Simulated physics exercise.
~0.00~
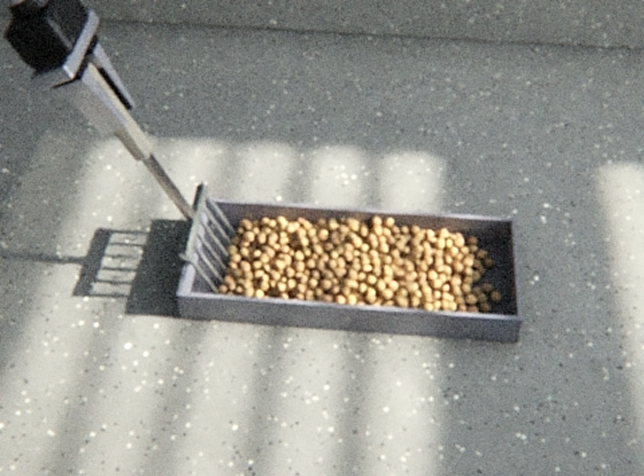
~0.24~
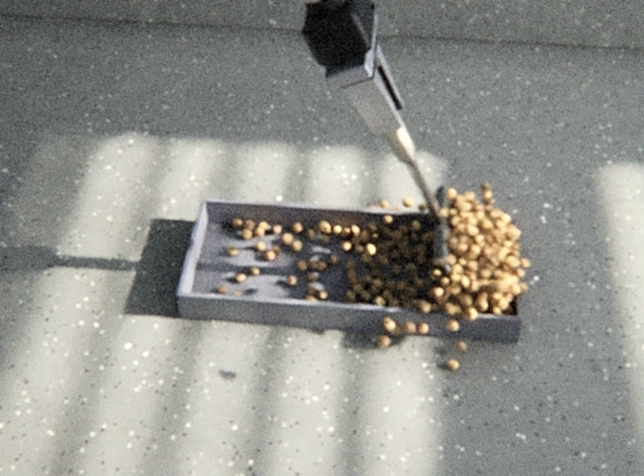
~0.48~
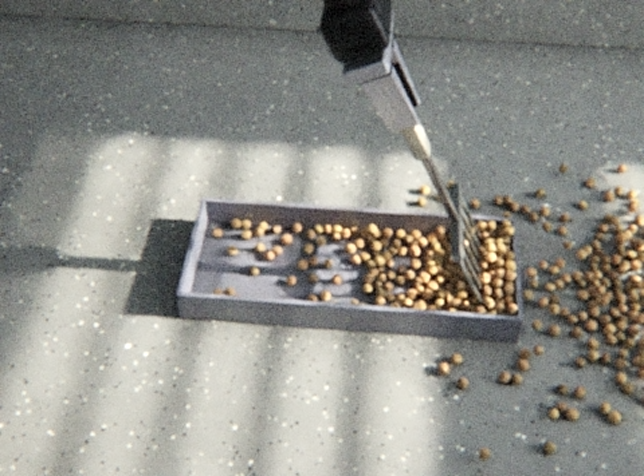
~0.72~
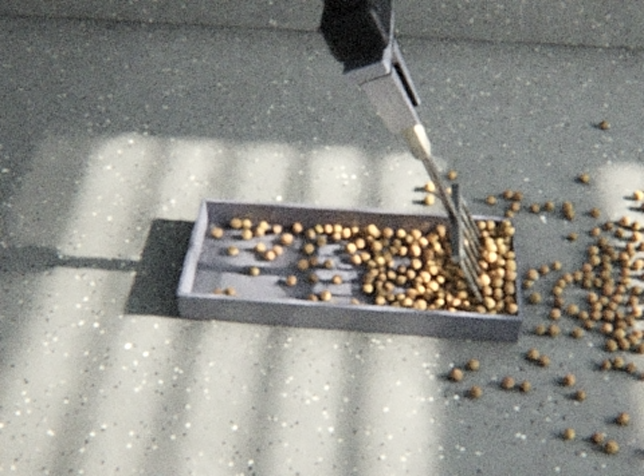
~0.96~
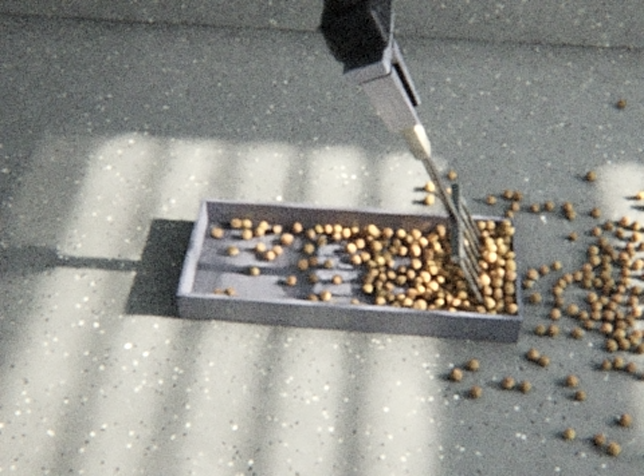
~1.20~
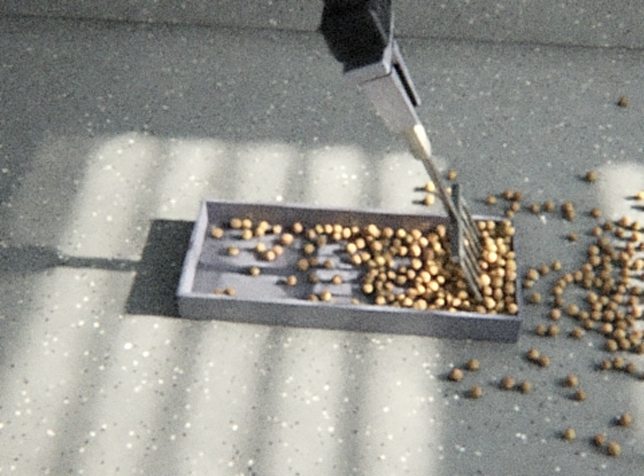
A long, shallow grey trough holding a heap of tan dried chickpeas sits on a speckled grey surface striped with pale light, seen from above at an angle. A dark robot arm holds a pronged metal fork upright at the trough's left end. The fork sweeps right through the chickpeas, piling them high against the right end until some spill over the rim. A large mass pours out and scatters across the surface to the right. The fork stops near the right wall, leaving many chickpeas in the trough and many others strewn outside.
